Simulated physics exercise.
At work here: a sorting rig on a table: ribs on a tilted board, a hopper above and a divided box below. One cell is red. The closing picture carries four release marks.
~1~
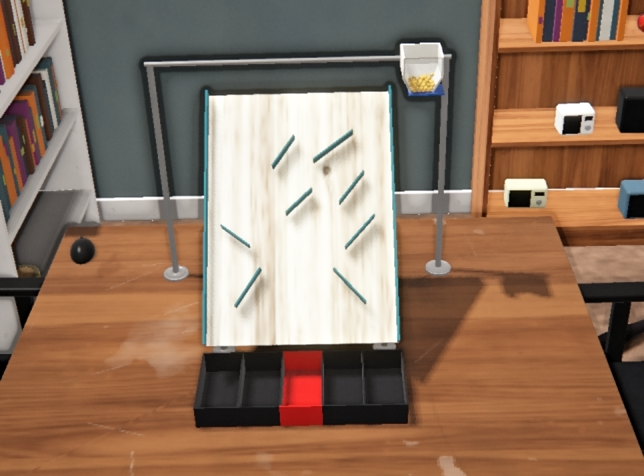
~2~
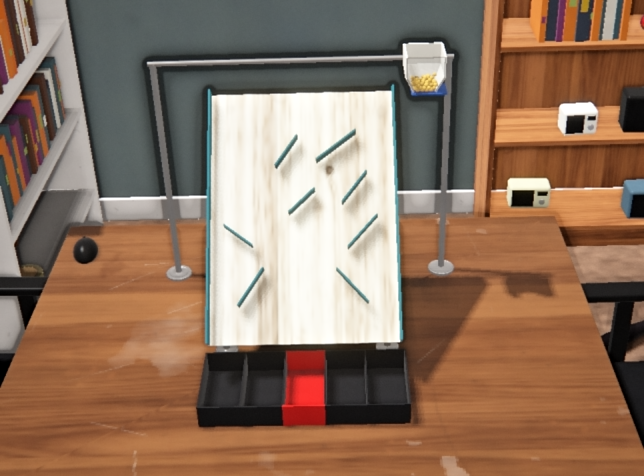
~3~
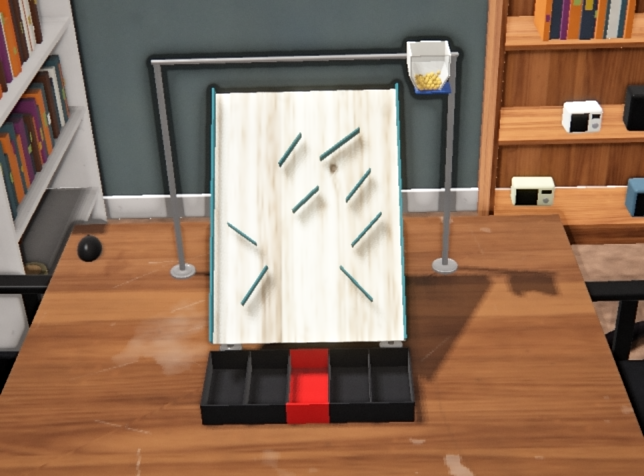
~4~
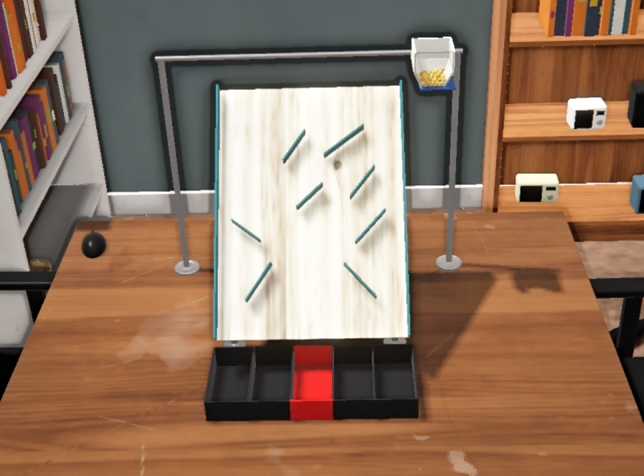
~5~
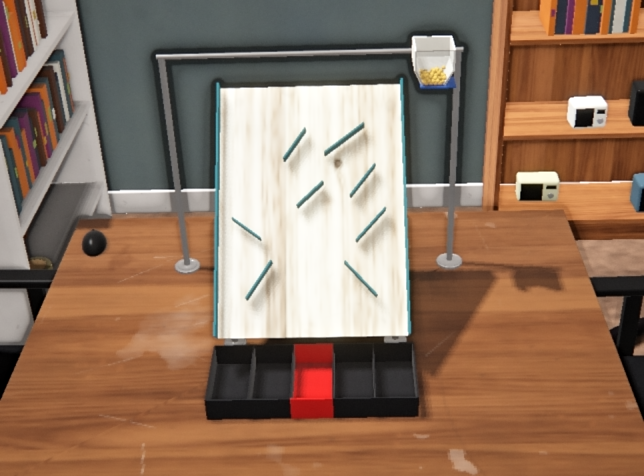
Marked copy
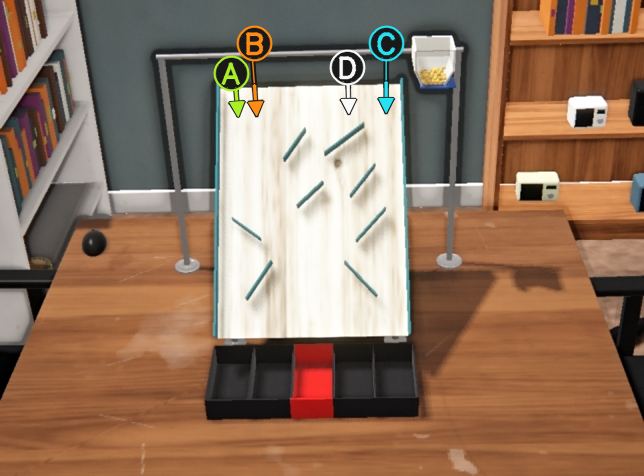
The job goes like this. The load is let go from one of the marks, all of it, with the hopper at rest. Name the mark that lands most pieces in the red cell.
Go for B.
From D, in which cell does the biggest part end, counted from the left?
The first.
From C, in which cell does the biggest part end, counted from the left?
It is the fifth one.
On the marked copy, mark A meets the board at (237, 111); mark B meets the board at (256, 110); mark C meets the board at (386, 107); mark D meets the board at (348, 108).
If A is chosen, close to a third in the red cell, close to half in other cells, a small share outside the box.
If B is chosen, close to half in the red cell, close to a third in other cells, close to a quarter outside the box.
If C is chosen, close to a third in the red cell, close to half in other cells, a small share outside the box.
If D is chosen, close to a quarter in the red cell, close to two thirds in other cells, only a few outside the box.
